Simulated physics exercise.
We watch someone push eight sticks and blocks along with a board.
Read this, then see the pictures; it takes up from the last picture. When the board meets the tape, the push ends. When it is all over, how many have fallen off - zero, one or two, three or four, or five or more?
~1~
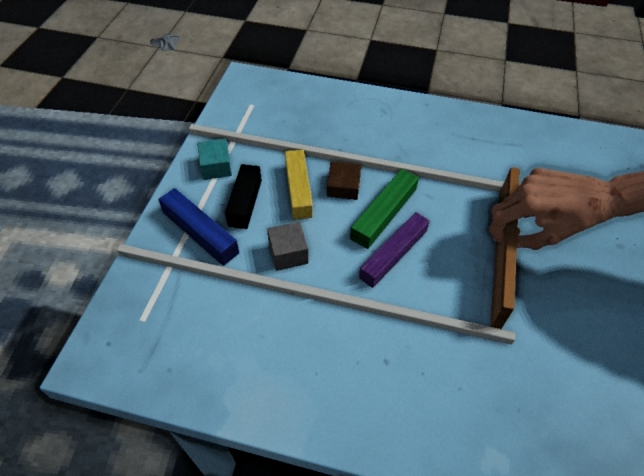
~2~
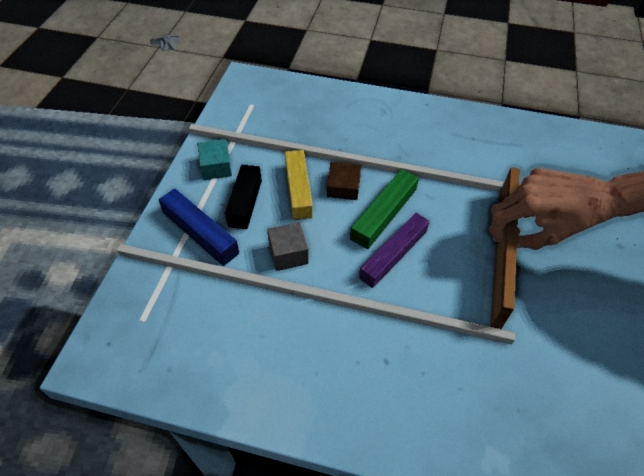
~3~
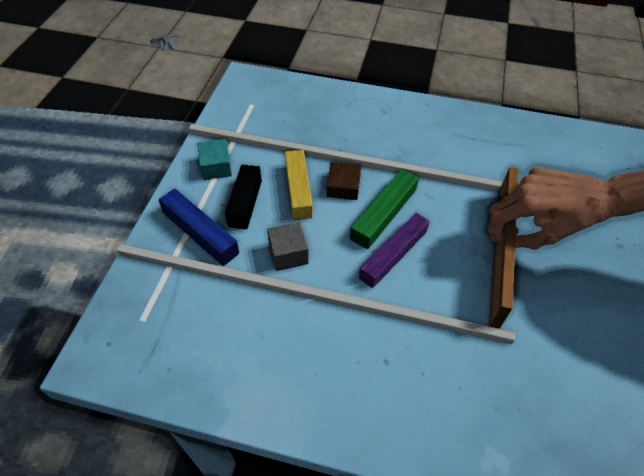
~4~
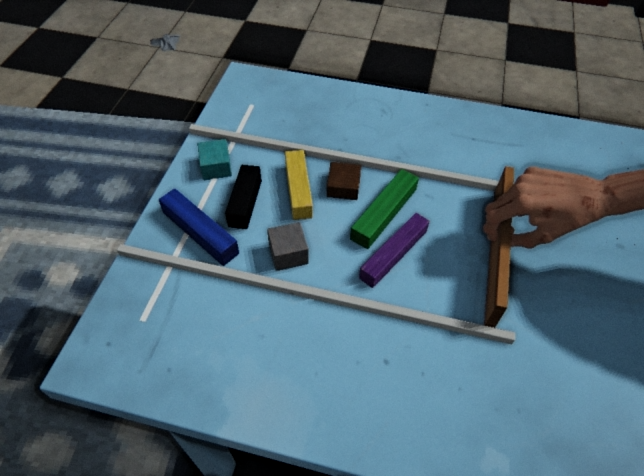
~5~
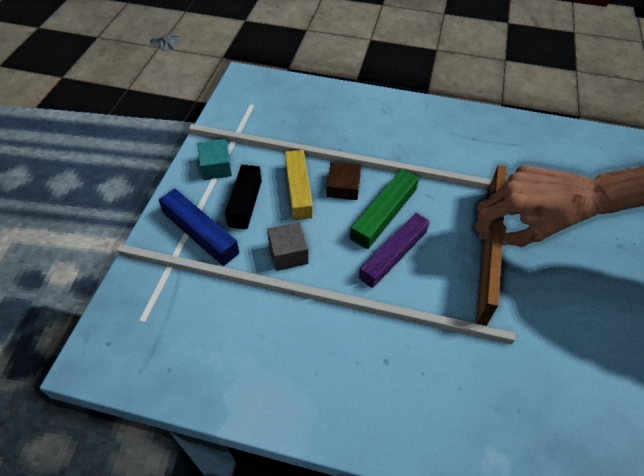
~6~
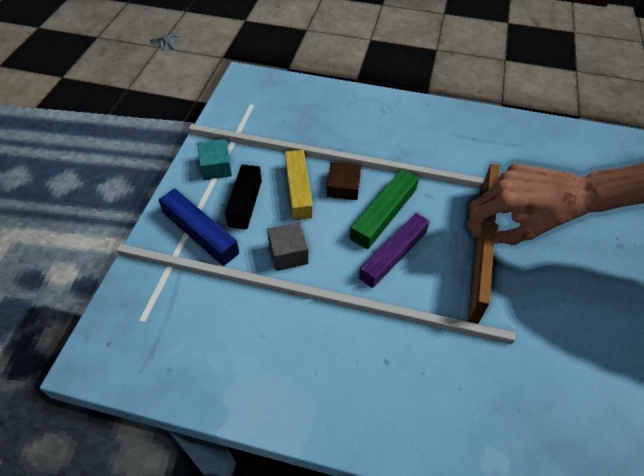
Odds are the fallen group will hold three or four.
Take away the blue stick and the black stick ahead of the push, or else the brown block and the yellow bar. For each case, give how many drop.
Fallen: 2, and 2 in the other try.
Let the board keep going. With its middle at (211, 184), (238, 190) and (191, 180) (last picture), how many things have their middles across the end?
Taking the three positions in turn, the counts come to 4, 1 and 5.
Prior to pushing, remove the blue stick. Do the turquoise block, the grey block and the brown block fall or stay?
Final state: Turquoise block off, grey block in place, brown block in place.
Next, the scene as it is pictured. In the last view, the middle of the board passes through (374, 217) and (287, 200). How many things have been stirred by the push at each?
Counts: 3, 8.
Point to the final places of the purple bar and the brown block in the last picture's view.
In order, first (187, 208), then (189, 143).
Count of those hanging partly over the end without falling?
Result: 1.
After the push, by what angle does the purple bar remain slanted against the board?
I'd estimate about 0 degrees.
Early on, none off yet; turquoise block at rest near (215, 160); blue stick at rest near (198, 226); black stick at rest near (244, 196).
Finally, the number that fall off is three or four; lost, yellow bar, black stick, blue stick and turquoise block.
